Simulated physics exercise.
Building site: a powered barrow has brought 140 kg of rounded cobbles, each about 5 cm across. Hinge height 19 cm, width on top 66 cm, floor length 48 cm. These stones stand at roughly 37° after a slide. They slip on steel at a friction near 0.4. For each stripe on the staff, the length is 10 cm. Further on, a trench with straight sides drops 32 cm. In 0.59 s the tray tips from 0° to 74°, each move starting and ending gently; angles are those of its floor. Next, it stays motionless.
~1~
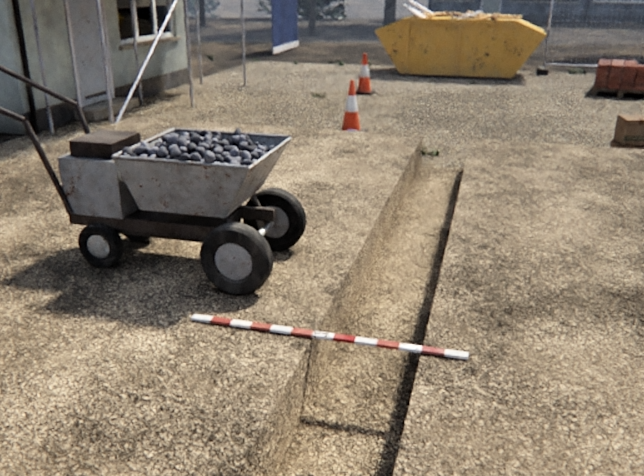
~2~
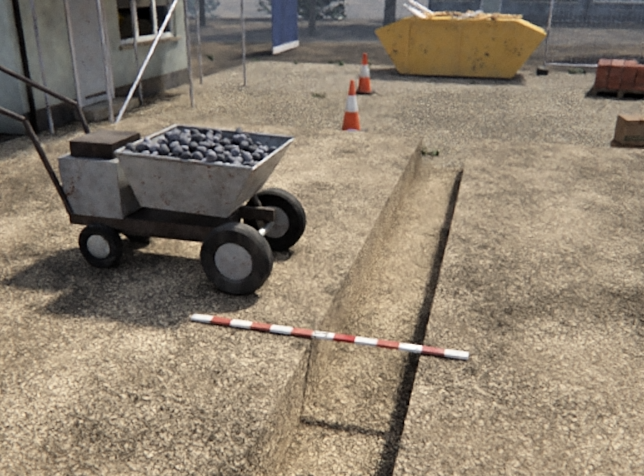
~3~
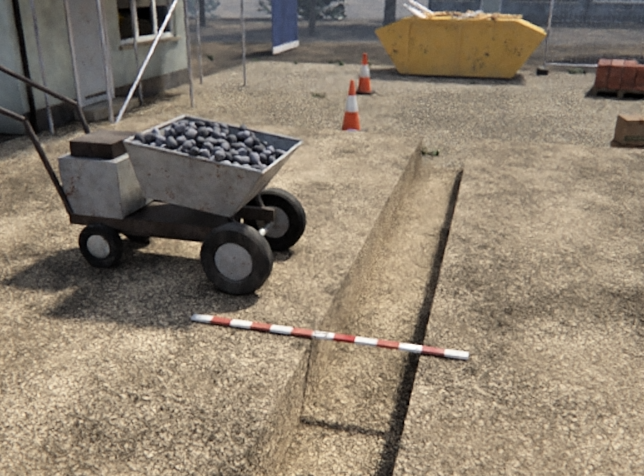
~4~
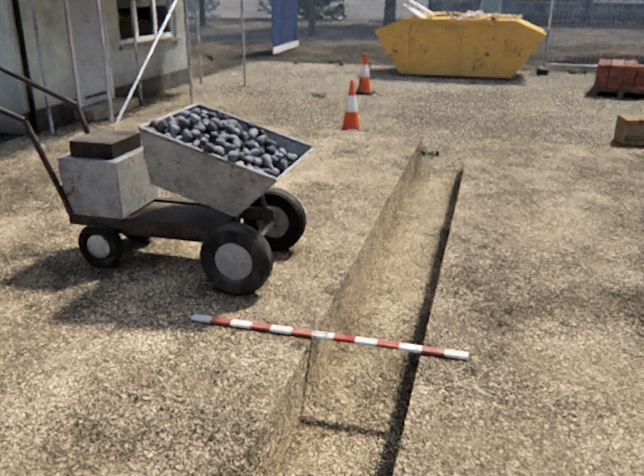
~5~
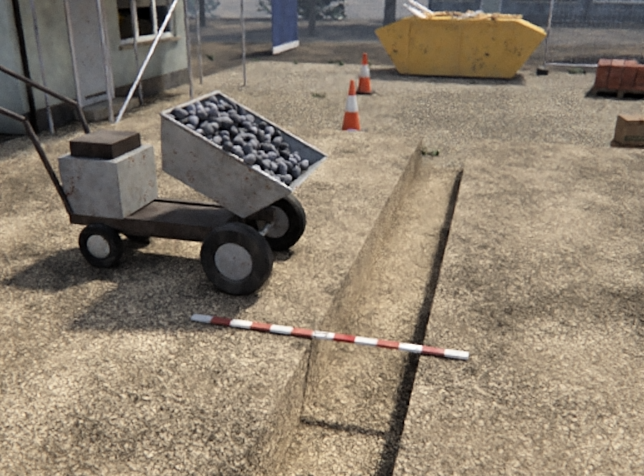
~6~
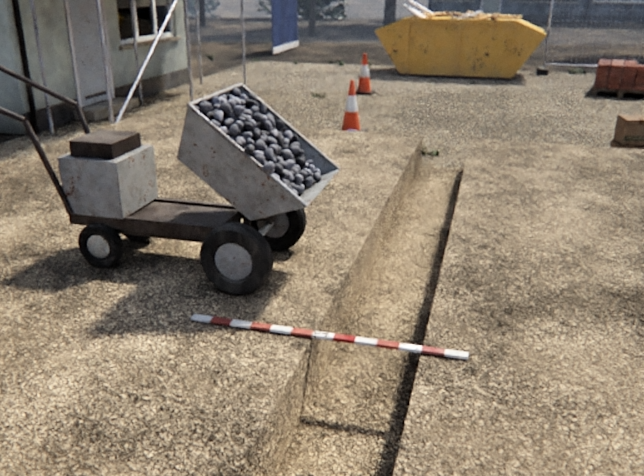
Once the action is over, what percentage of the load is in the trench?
About 93 in every hundred.
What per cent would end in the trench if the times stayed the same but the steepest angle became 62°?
Roughly 60%.
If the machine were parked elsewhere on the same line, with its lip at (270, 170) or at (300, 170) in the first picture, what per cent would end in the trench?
75 % and 45 %.
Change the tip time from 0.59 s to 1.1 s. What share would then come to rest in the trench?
Close to 100 percent, then.
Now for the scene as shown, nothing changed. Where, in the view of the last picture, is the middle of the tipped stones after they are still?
Roughly at (397, 327).
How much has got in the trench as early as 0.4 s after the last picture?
I'd put it near 45 per cent.
Then, 0.1 s after the last picture the floor is at 62°, 100 % in the tray; the foremost stones are at (335, 213).
Then, 0.4 s after the last picture the floor is at 74°, 57 % in the tray, 43 % in the trench; the foremost stones are at (422, 290).
Then, 0.7 s after the last picture the floor is at 74°, 15 % in the tray, 78 % in the trench, 7 % past the trench; the foremost stones are at (565, 310).
Then, 2.7 s after the last picture the floor is at 74°, 0 % in the tray, 93 % in the trench, 7 % past the trench; the foremost stones are past the picture's edge.
